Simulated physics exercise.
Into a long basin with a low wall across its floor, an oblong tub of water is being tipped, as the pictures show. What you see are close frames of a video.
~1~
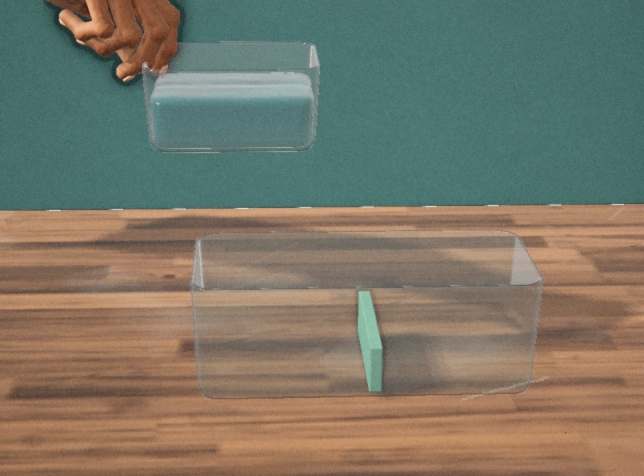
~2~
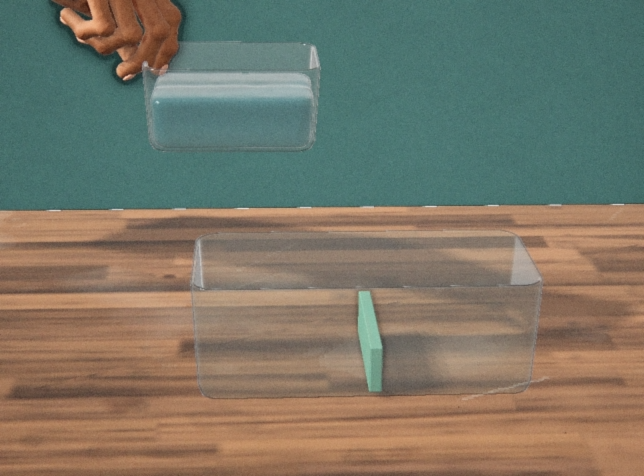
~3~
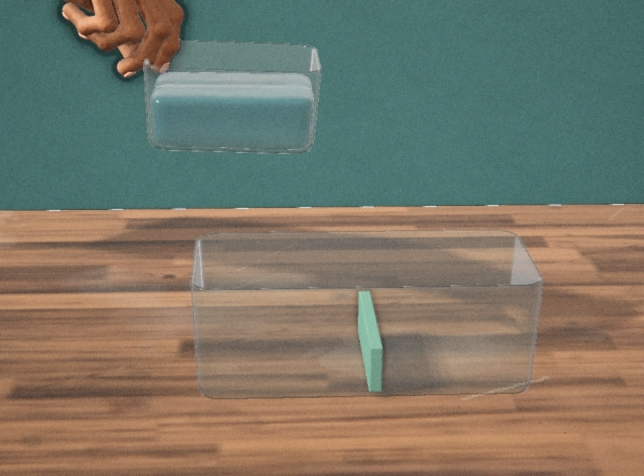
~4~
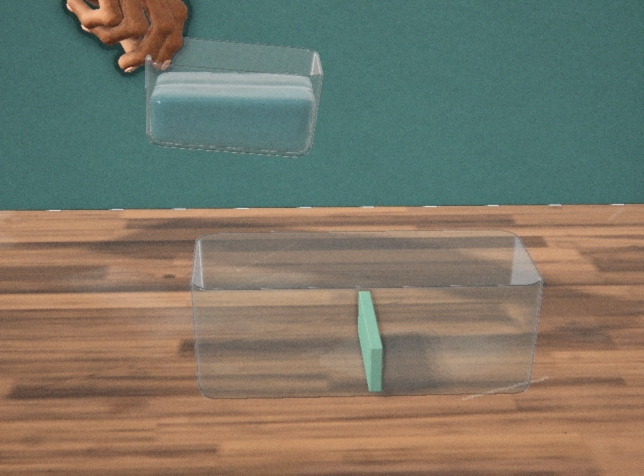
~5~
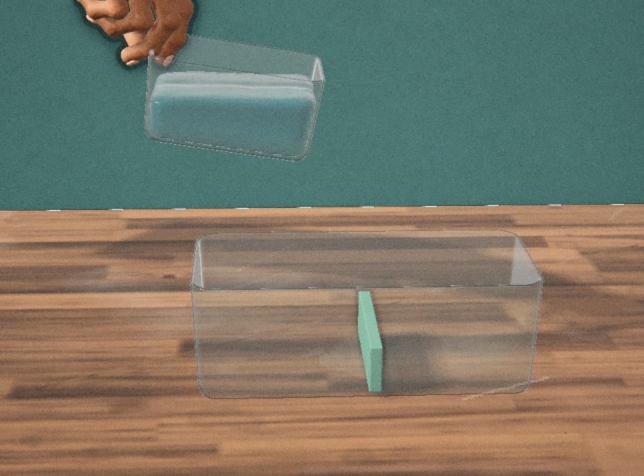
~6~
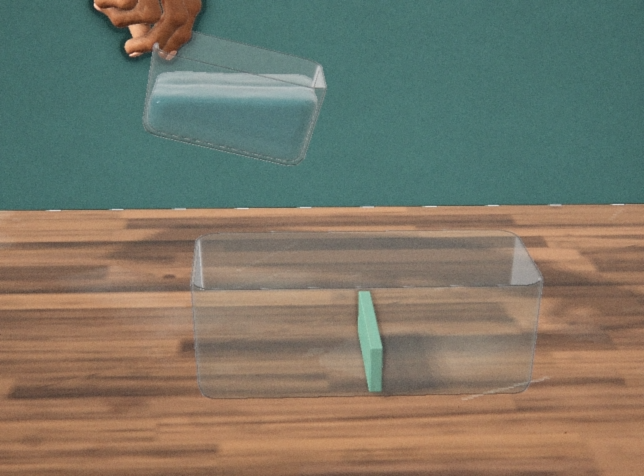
A wood-plank surface with streaky brown grain lies before a plain teal backdrop, seen from the front and slightly above by a camera that stays still. A clear, empty long basin with a low green wall across the middle of its floor sits on the wood, while a hand at upper left grips a smaller clear tub of bluish water. The hand shifts slightly right as the tub gradually tilts, its right end dipping while the water's surface stays nearly level.
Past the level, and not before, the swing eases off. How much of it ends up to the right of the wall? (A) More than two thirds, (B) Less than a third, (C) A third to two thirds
The answer is C.
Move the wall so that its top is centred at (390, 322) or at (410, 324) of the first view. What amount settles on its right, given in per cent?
First try close to 45 percent, second try close to 15 percent.
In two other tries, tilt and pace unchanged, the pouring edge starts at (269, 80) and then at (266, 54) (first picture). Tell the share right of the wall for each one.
In order: Close to 5 and 5 percent.
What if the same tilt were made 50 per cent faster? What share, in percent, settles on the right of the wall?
I'd estimate about 55 percent ends up there.
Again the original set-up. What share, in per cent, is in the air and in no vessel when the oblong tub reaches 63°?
Estimate: Some 35 per cent.
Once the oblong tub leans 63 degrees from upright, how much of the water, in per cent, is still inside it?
Roughly 55 percent remains at that point.
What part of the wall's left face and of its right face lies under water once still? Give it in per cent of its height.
The left comes to 30 % and the right to 40 %.
A moment on, the oblong tub is tipped part way and 54 per cent is still to pour, 2 is left of the wall and 10 right of it.
Next, the oblong tub is tipped on its side and 12 per cent is still to pour, 20 is left of the wall and 58 right of it.
Then the oblong tub is tipped right over and 0 per cent is still to pour, 38 is left of the wall and 59 right of it.
Later the oblong tub is tipped right over and 0 per cent is still to pour, 40 is left of the wall and 59 right of it.
Finally, 40 per cent lies left of the wall, 59 right of it and 1 outside.
